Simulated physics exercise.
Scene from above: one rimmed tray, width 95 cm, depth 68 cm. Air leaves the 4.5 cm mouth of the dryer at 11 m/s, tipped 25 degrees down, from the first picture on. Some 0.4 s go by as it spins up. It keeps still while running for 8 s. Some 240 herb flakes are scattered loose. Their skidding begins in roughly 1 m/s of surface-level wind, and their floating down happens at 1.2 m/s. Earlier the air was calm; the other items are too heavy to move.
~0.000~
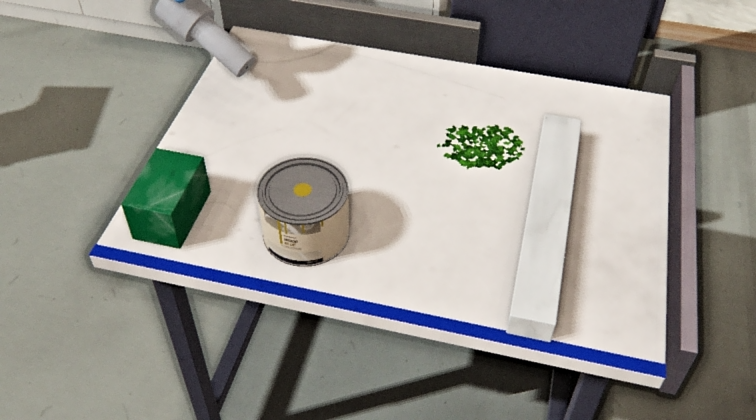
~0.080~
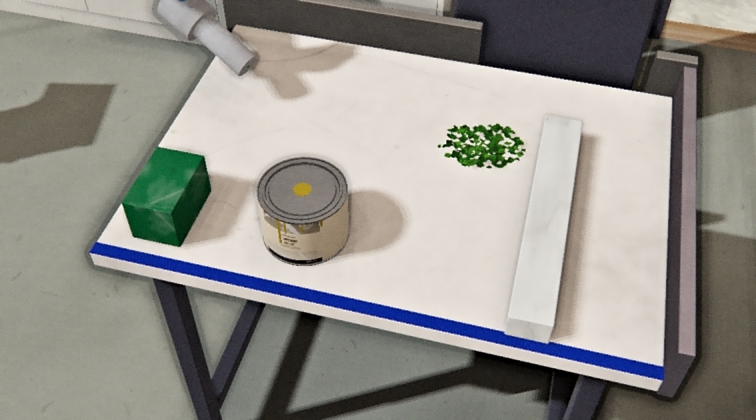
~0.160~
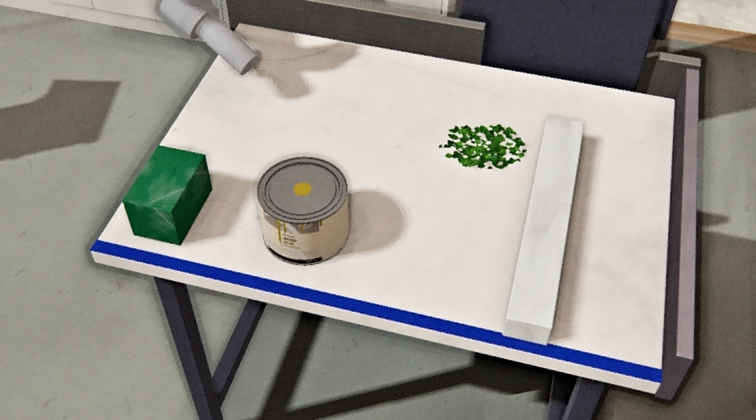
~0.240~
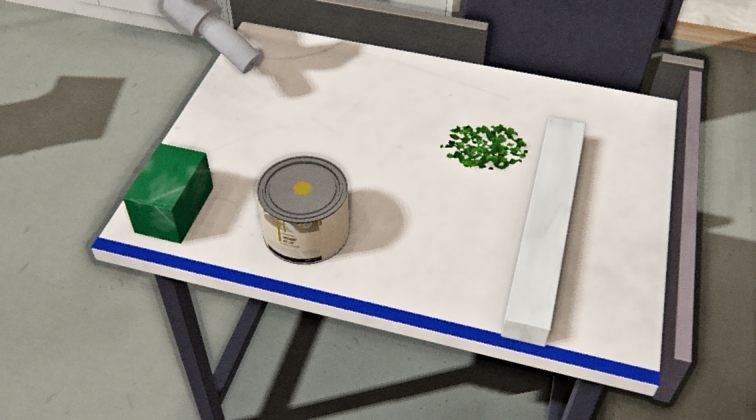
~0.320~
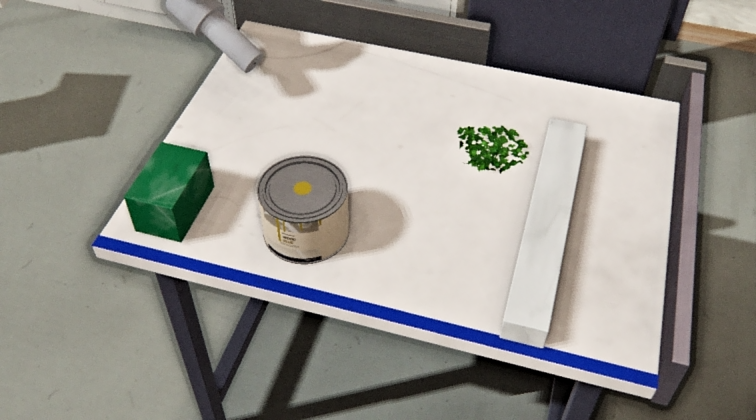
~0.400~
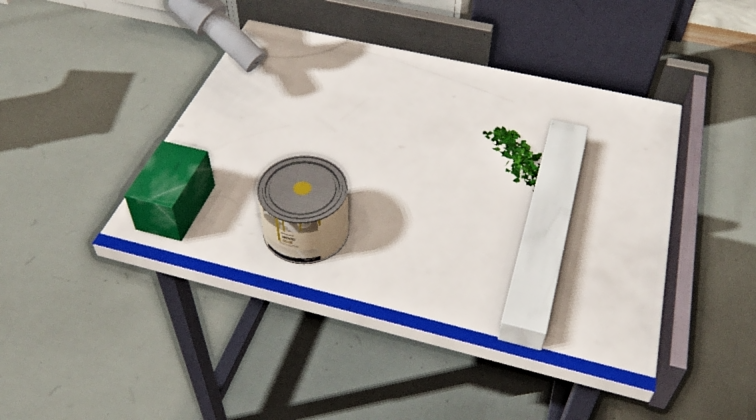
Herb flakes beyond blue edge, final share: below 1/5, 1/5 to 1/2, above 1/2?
Below 1/5.
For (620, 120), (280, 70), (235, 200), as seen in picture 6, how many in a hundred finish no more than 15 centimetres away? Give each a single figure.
Roughly 70 %, 0 % and 0 %, in that order.
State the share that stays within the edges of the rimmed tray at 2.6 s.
Some 90 per cent.
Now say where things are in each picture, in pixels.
In the first frame, the middle of the herb flakes is near (483, 147), none has stirred yet and the mouth of the dryer is at (246, 68).
In the second frame, the middle of the herb flakes is near (483, 148), none has stirred yet and the blue edge is centred on (359, 313).
In the third frame, the middle of the herb flakes is near (485, 148), none has stirred yet, the top of a plank is at (550, 210) and the top of a tin is at (302, 188).
In the fourth frame, the middle of the herb flakes is near (486, 149) and none has stirred yet.
In the fifth frame, the middle of the herb flakes is near (496, 149), the farthest in sight from the dryer is at (527, 153) and about 10 % have left their places.
In the sixth frame, the middle of the herb flakes is near (521, 156), the farthest in sight from the dryer is at (534, 183) and about 70 % have left their places.
After 1.6 s, 0 % are over the blue edge; the middle of those still in play is near (652, 135); 28 % have settled or left.
After 2.6 s, 0 % are over the blue edge; the middle of those still in play is near (673, 125); 35 % have settled or left.
After 4.4 s, 1 % are over the blue edge; the middle of those still in play is near (673, 109); 57 % have settled or left.
After 8.0 s, at the end, 1 % are over the blue edge; the middle of those still in play is near (678, 109).
